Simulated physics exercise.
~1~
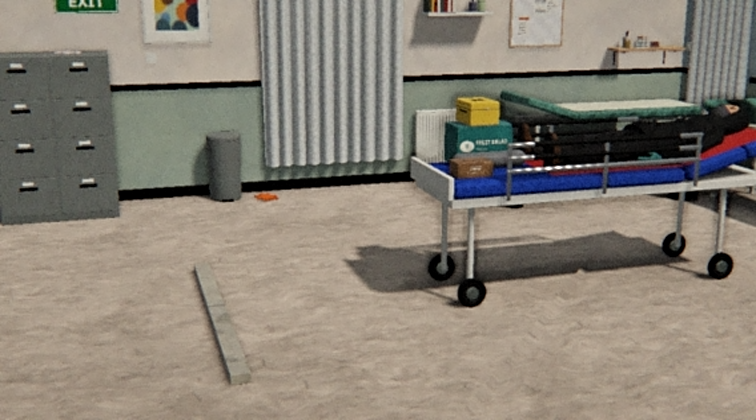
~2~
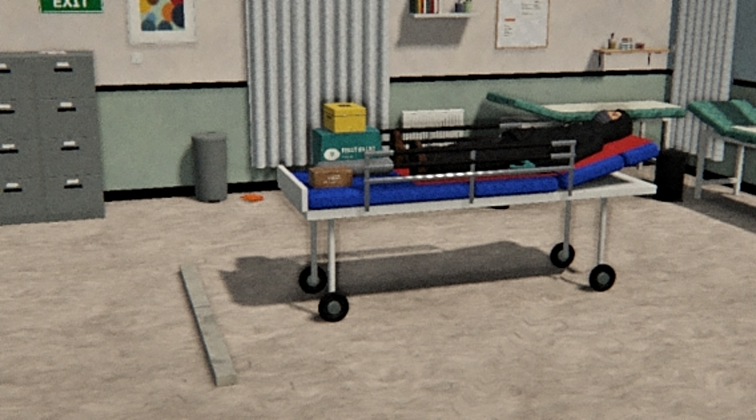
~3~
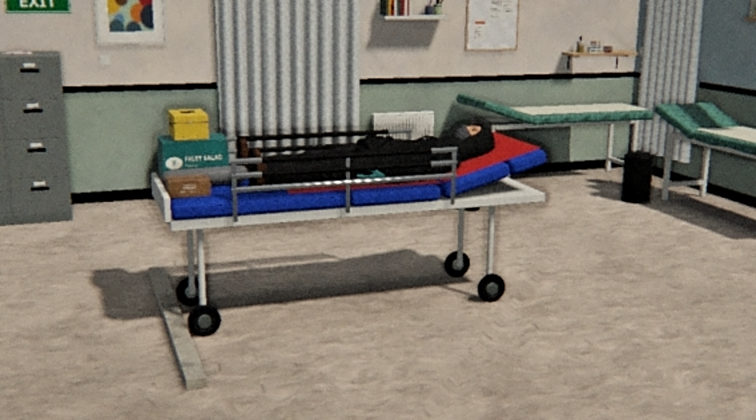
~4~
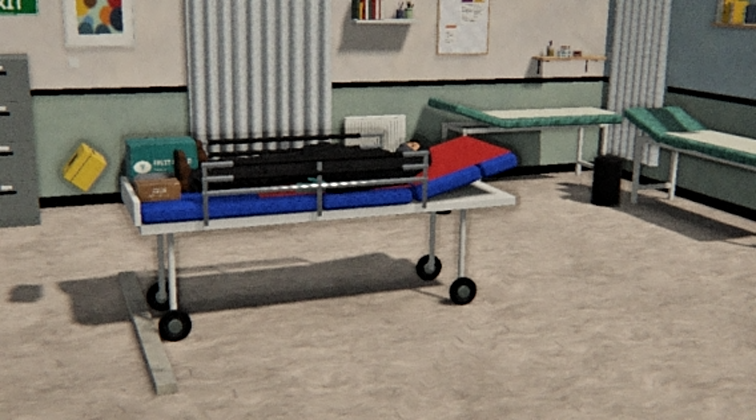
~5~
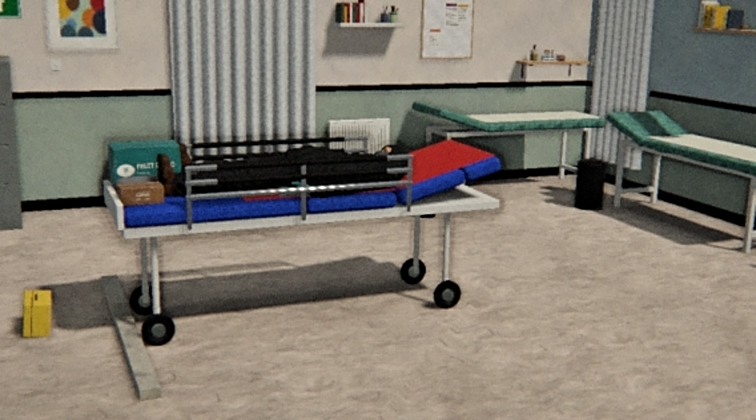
In a clinic room, a wheeled stretcher carrying a limp person in black and several containers rolls left to a low sill and stops, and the yellow case topples off the left end onto the floor while the teal holdall and brown box stay aboard.
